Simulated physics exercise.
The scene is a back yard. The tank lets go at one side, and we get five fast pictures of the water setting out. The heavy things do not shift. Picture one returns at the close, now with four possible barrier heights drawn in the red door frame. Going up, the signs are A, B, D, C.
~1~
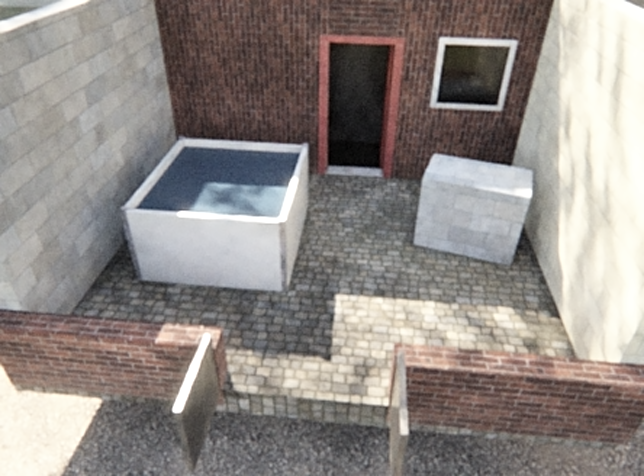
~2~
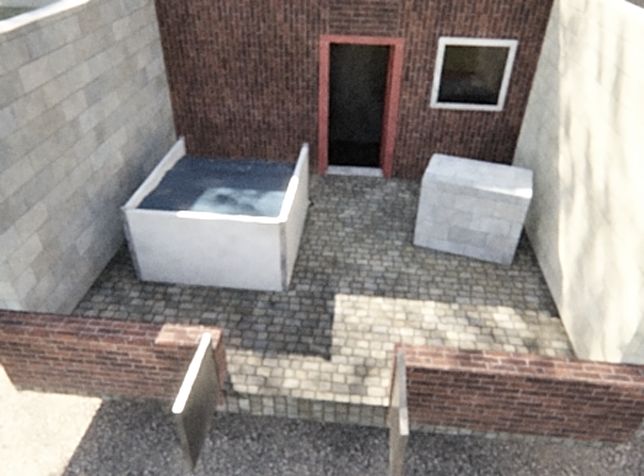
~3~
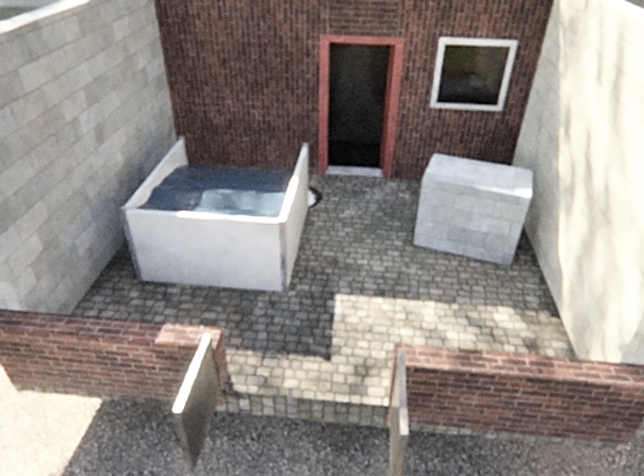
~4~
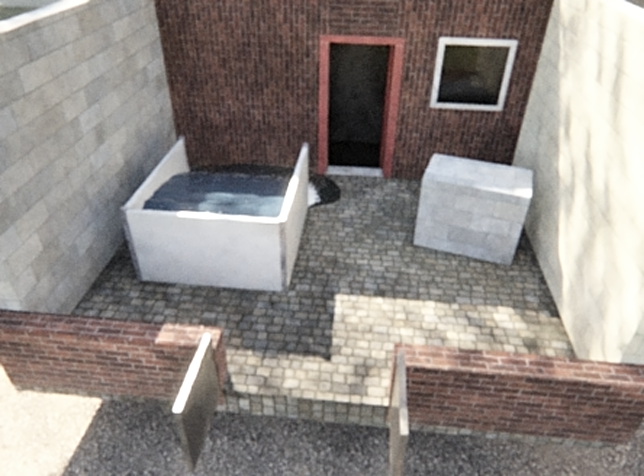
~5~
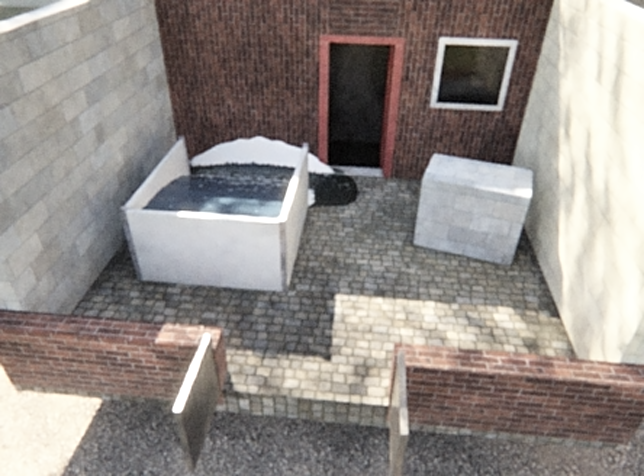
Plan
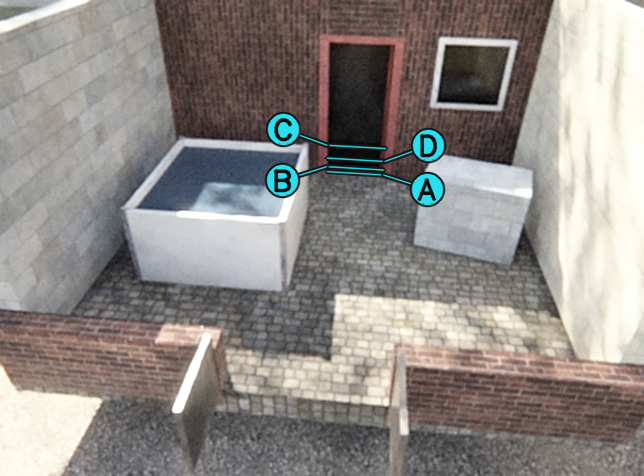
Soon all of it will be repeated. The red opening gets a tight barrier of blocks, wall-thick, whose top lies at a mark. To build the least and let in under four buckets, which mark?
Mark D just does it.
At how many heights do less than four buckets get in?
Two.
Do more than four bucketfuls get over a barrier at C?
No.
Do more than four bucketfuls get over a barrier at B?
Yes.
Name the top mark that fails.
Mark B.
On the marked copy, A at (354, 173); B at (355, 168); C at (356, 146); D at (355, 159); from the bottom up A, B, D, C.
Choosing A, dozens of bucketfuls pour in.
Choosing B, about 8 bucketfuls get in.
Choosing C, nothing gets over.
Choosing D, a splash gets over, under a bucket.
